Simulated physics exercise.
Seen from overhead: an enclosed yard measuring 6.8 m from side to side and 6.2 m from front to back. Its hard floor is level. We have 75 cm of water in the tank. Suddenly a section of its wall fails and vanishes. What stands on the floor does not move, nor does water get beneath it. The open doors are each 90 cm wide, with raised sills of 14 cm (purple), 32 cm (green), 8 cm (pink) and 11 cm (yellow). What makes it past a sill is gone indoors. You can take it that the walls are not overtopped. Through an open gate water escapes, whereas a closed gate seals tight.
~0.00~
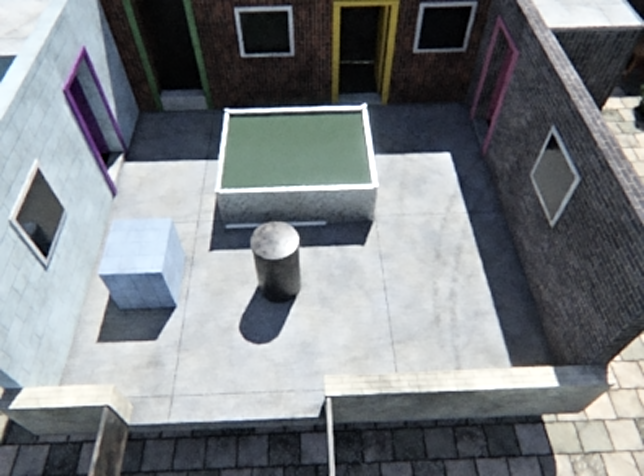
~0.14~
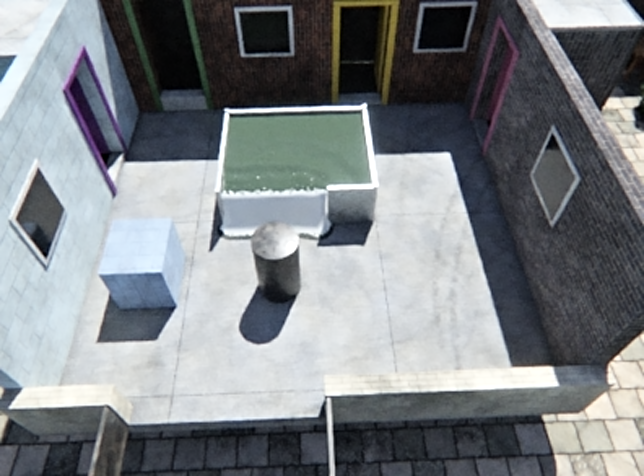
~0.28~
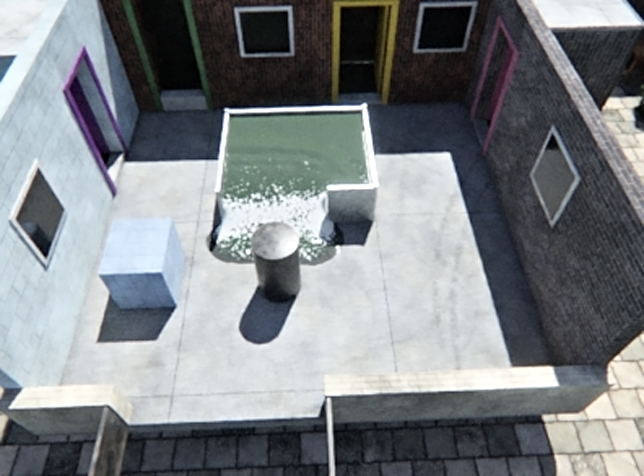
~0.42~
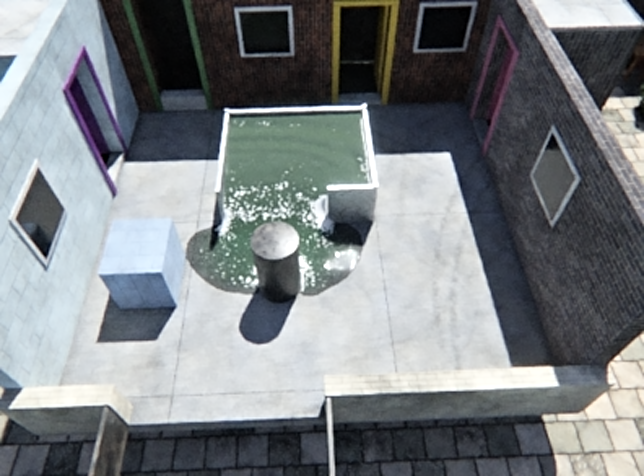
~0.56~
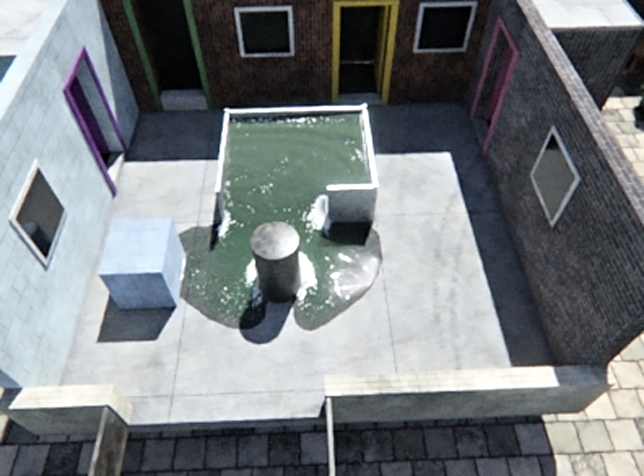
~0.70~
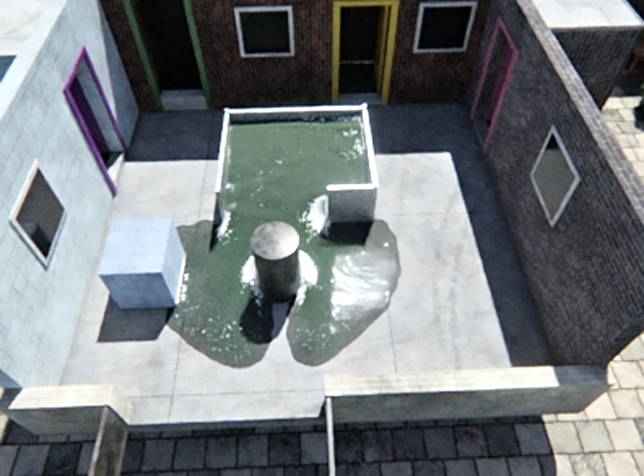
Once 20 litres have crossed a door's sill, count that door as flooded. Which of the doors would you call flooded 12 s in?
I would call the purple door not flooded; I would call the green door not flooded; I would call the pink door not flooded; I would call the yellow door not flooded.
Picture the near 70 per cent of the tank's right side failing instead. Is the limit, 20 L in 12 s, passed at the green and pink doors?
Compared with that limit, green falls short while pink goes higher.
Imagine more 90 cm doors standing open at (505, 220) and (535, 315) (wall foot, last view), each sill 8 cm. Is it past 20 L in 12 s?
The first doorway stays inside and the second goes beyond.
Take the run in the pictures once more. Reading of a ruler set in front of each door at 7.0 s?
Depths: Purple door 4 cm, green door 8 cm, pink door 3 cm, yellow door 5 cm.
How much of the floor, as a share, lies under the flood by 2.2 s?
Around 45 per cent.
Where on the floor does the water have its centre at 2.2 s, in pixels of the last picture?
I'd say somewhere around (290, 242).
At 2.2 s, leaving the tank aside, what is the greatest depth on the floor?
Depth: Approx. 44 cm.
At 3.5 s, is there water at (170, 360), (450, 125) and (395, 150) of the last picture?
In turn: Under water, still dry, still dry.
After 1.4 s water covers 30 % of the floor and is deepest (52 cm) near (277, 265); purple door not reached, green door not reached, pink door not reached, yellow door not reached.
After 2.2 s water covers 45 % of the floor and is deepest (44 cm) near (559, 388); purple door not reached, green door not reached, pink door not reached, yellow door not reached.
After 3.5 s water covers 55 % of the floor and is deepest (23 cm) near (277, 265); purple door 6 cm at the sill, 0 L in, green door not reached, pink door not reached, yellow door not reached.
After 7.0 s water covers 95 % of the floor and is deepest (11 cm) near (277, 265); purple door 4 cm at the sill, 0 L in, green door 8 cm at the sill, 0 L in, pink door 3 cm at the sill, 0 L in, yellow door 5 cm at the sill, 0 L in.
After 12.0 s water covers 100 % of the floor and is deepest (9 cm) near (272, 108); purple door 5 cm at the sill, 0 L in, green door 7 cm at the sill, 0 L in, pink door 8 cm at the sill, 1 L in, yellow door 7 cm at the sill, 0 L in.
